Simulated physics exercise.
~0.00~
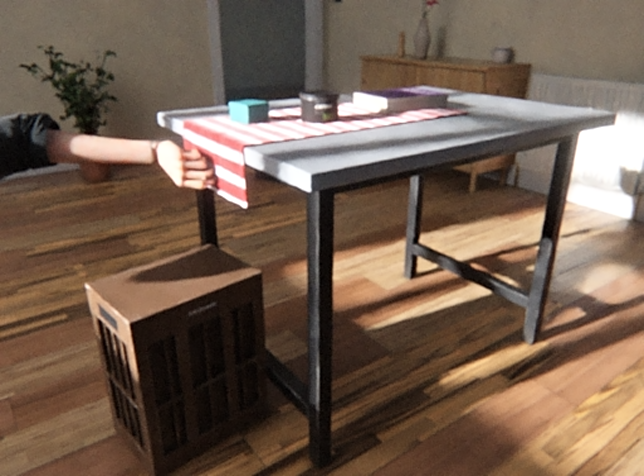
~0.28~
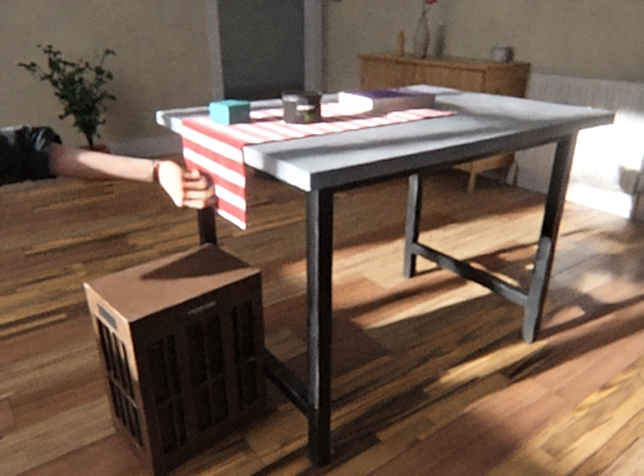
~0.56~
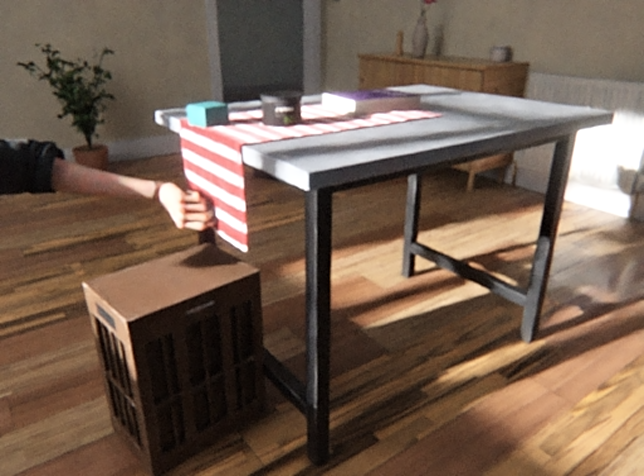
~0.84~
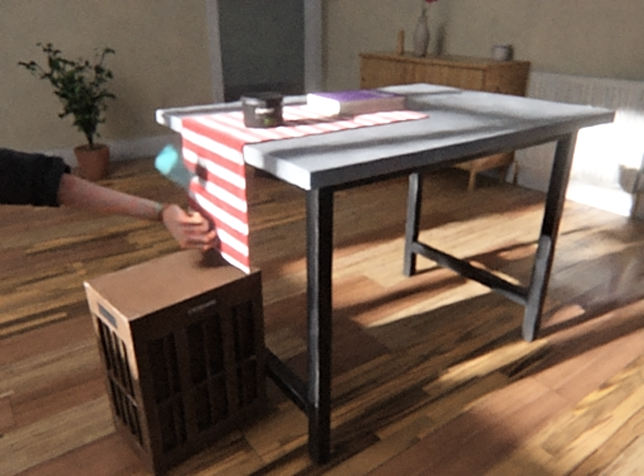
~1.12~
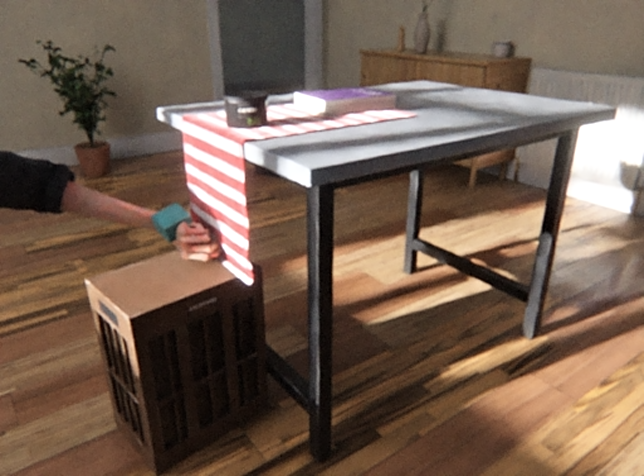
At the start, a turquoise block, a black tub and a purple book rest on a red-and-white striped cloth on a table, while a hand at the left grips its hanging end above a brown crate. The hand draws the cloth downward, and all three objects ride left with it. The block reaches the table's edge, then tips over and drops beside the hand, turning as it falls. The cloth's hem comes down to the crate as the pulling continues. Finally, the block is down by the hand, just above the crate, while the tub and book remain on the table.
